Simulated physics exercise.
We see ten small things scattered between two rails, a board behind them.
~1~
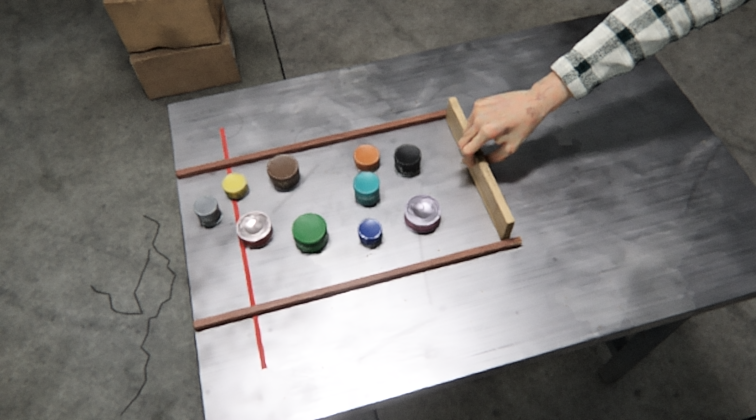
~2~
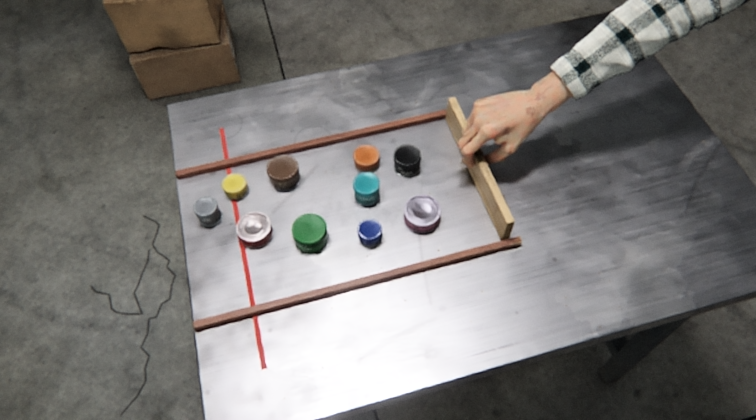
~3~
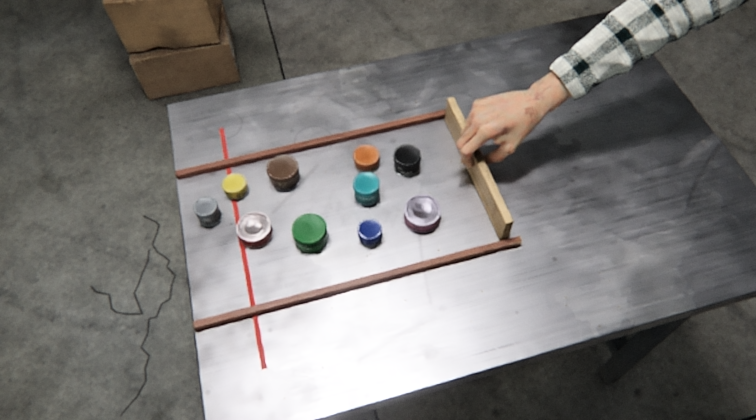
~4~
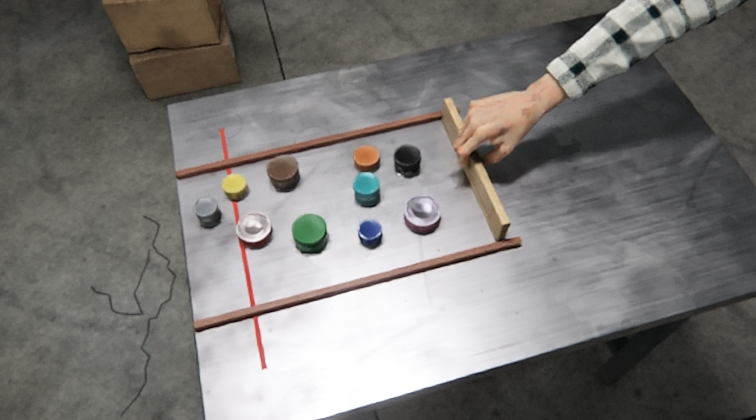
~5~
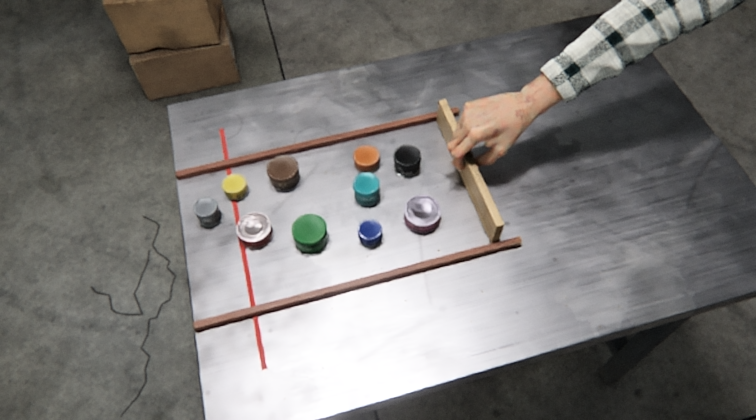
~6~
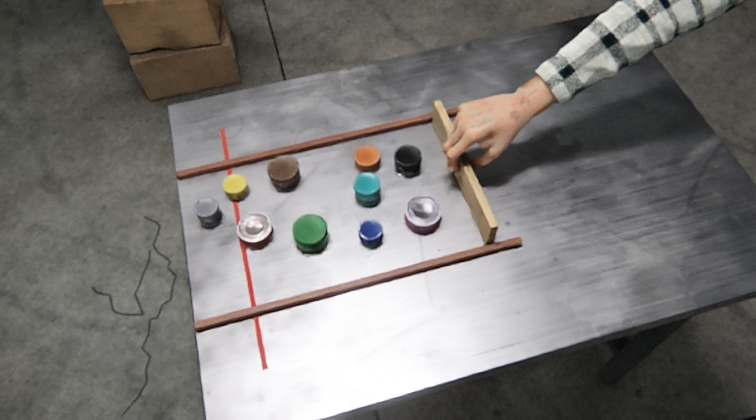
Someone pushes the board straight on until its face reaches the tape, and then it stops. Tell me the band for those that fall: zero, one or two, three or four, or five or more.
I expect the drop count to reach one but not three.
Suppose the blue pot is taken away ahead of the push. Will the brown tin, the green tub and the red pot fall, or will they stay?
The brown tin remains - the green tub remains - the red pot remains.
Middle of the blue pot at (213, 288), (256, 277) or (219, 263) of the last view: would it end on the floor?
Results in order - still up; still up; down.
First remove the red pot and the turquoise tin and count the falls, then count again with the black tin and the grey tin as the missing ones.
Counts - first: 1; second: 1.
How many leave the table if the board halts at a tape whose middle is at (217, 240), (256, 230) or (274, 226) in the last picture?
Counts per try: 5; 0; 0.
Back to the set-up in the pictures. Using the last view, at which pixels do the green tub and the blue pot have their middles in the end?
The green tub ends up near (195, 256), and the blue pot near (238, 296).
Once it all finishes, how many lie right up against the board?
That would be 5 of them.
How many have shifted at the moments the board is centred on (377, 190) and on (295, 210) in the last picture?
First 5, then 10.
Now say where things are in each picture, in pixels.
In the first picture, grey tin (208, 212); yellow tin (236, 186); red pot (255, 230); board (477, 166); tape (240, 233).
In the second picture, yellow tin (236, 187); turquoise tin (367, 190).
In the third picture, red pot (255, 230); pink tin (422, 214).
In the fourth picture, grey tin (208, 212); green tub (310, 233).
In the fifth picture, yellow tin (236, 187); orange pot (367, 159).
In the sixth picture, grey tin (209, 212); yellow tin (236, 188); red pot (256, 231); board (462, 169); tape (241, 234).
Soon after, none off yet; grey tin at rest near (209, 212); yellow tin at rest near (236, 188); red pot at rest near (256, 231).
Then, none off yet; grey tin moved about its own width near (195, 210); yellow tin moved about its own width near (206, 192); red pot moved about its own width near (214, 227).
By the end, the number that fall off is one or two; fallen, yellow tin and grey tin.
